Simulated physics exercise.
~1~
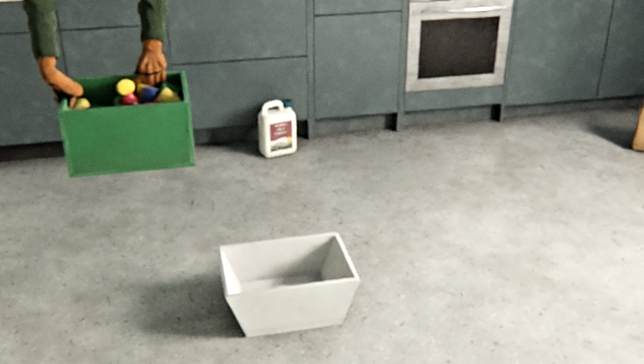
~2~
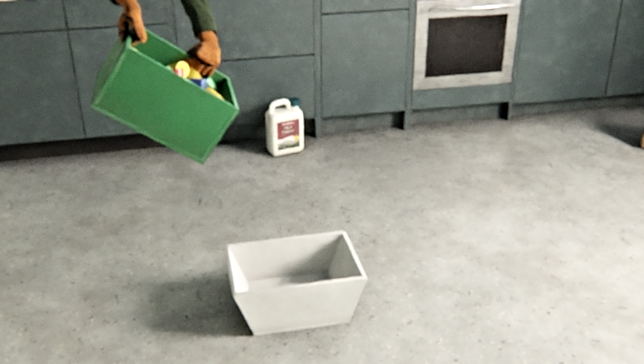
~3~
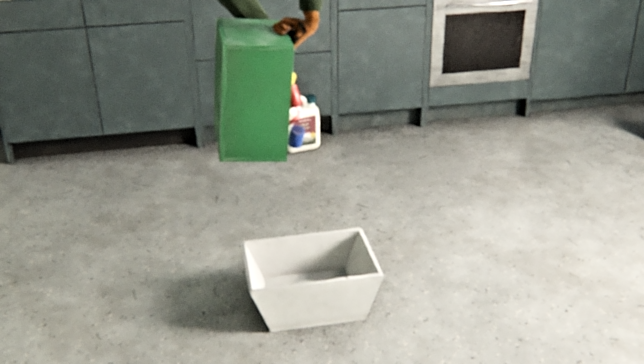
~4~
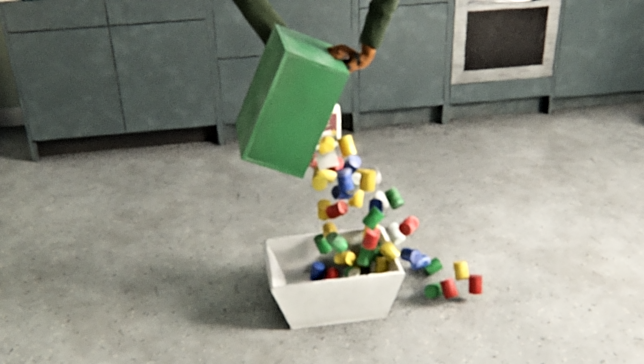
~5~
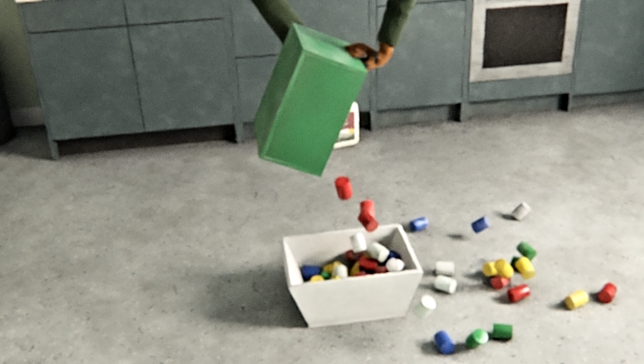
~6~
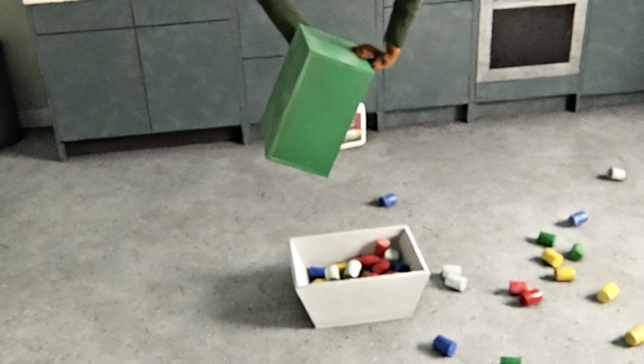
In a kitchen with grey cabinets, a pair of hands holds a green tote of colourful little jars above the floor, up and to the left of an empty white carton. The hands tip the tote to the right, turning it past upright until its mouth faces downward. The jars tumble out in a thick stream, many landing in the carton while others bounce off to the right. The stream thins to a few last pieces. Finally the tote hangs tilted and still, with jars heaped in the carton and others scattered across the floor, mostly to its right.
